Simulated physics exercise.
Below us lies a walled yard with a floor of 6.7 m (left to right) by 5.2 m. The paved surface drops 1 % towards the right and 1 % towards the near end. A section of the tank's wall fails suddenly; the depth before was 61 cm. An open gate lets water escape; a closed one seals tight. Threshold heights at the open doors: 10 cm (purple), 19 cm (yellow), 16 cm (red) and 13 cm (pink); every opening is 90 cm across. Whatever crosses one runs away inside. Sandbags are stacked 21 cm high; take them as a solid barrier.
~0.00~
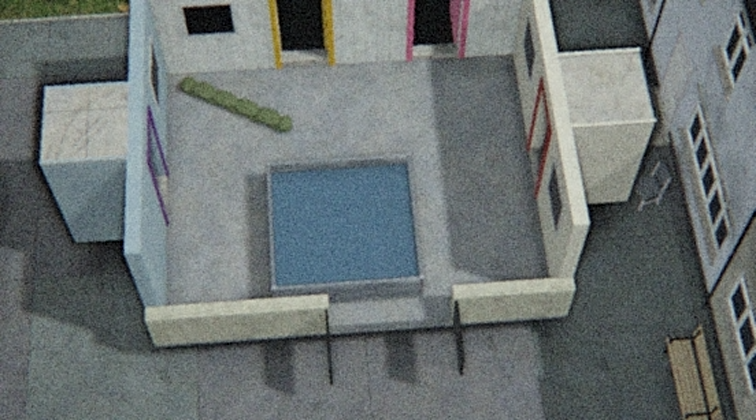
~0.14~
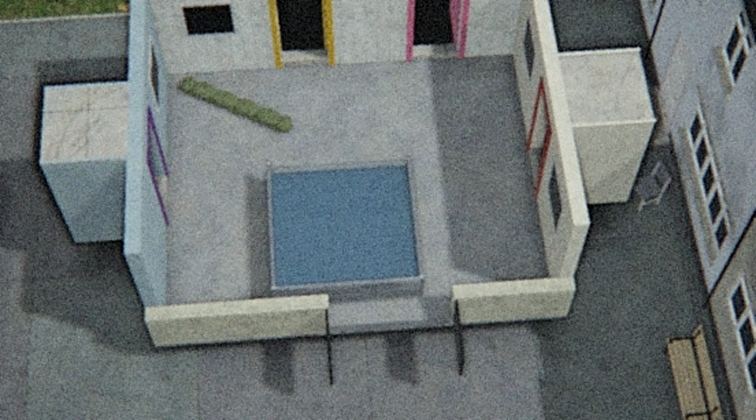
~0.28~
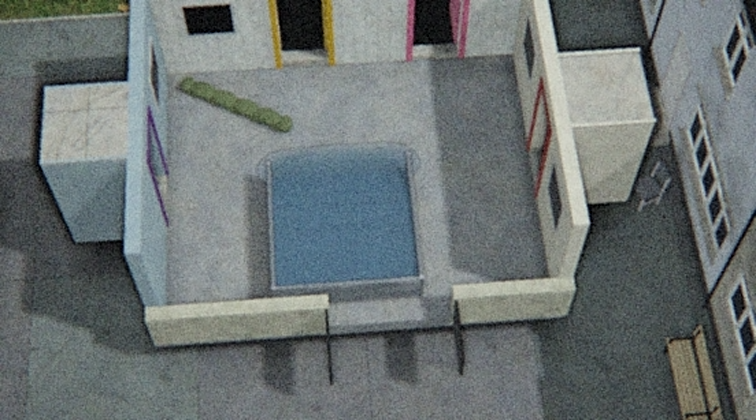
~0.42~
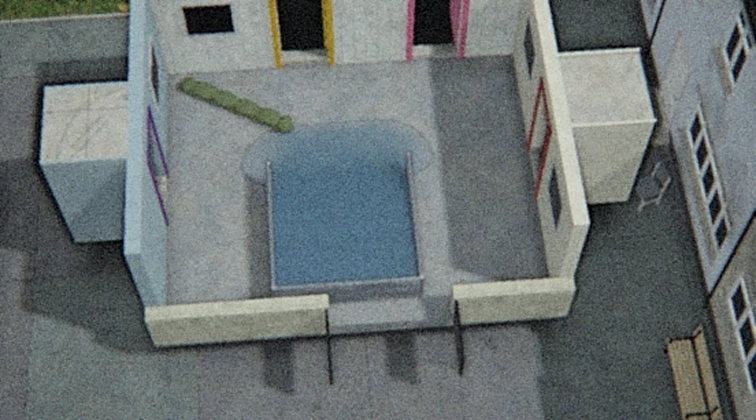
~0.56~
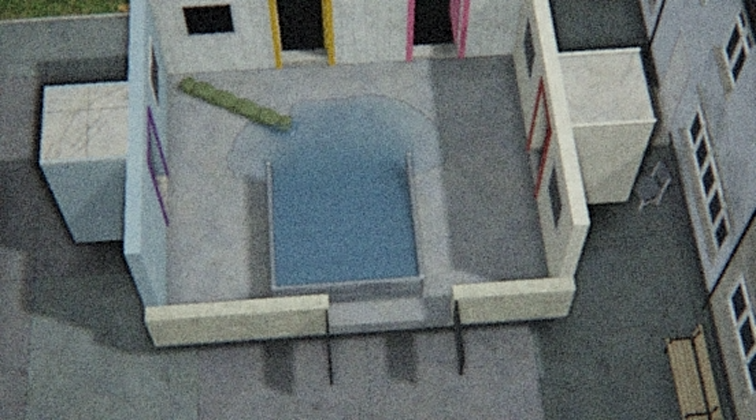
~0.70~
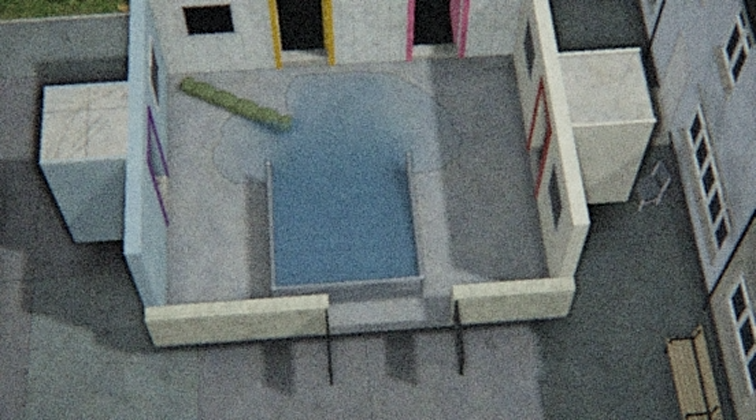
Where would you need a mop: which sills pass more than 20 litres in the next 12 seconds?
The water let in: At the purple door it keeps below the limit; at the yellow door it goes over the limit; at the red door it does not reach the limit; at the pink door it exceeds the limit.
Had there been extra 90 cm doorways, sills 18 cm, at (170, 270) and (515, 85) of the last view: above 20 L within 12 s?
In that order: Under, past it.
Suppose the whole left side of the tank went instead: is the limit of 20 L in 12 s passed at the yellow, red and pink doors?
Against that limit: Yellow under, red not over, pink below.
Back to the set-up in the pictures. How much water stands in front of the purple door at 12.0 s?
Some 4.0 cm.
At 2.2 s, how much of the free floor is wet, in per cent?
Some 45 per cent of it.
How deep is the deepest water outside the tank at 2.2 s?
About 39 cm.
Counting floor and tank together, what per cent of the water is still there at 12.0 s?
Some 80 per cent remains.
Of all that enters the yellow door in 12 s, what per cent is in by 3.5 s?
About 95 per cent.
After 1.4 s water covers 40 % of the floor and is deepest (42 cm) near (337, 72); purple door not reached, yellow door 31 cm at the sill, 21 L in, red door not reached, pink door 17 cm at the sill, 0 L in.
After 2.2 s water covers 45 % of the floor and is deepest (39 cm) near (512, 55); purple door not reached, yellow door 34 cm at the sill, 74 L in, red door not reached, pink door 22 cm at the sill, 12 L in.
After 3.5 s water covers 65 % of the floor and is deepest (36 cm) near (503, 55); purple door 6 cm at the sill, 0 L in, yellow door 23 cm at the sill, 135 L in, red door 8 cm at the sill, 0 L in, pink door 16 cm at the sill, 42 L in.
After 7.0 s water covers 95 % of the floor and is deepest (23 cm) near (550, 288); purple door 4 cm at the sill, 0 L in, yellow door 8 cm at the sill, 140 L in, red door 12 cm at the sill, 0 L in, pink door 12 cm at the sill, 54 L in.
After 12.0 s water covers 90 % of the floor and is deepest (18 cm) near (552, 298); purple door 4 cm at the sill, 1 L in, yellow door 2 cm at the sill, 141 L in, red door 11 cm at the sill, 0 L in, pink door 10 cm at the sill, 54 L in.
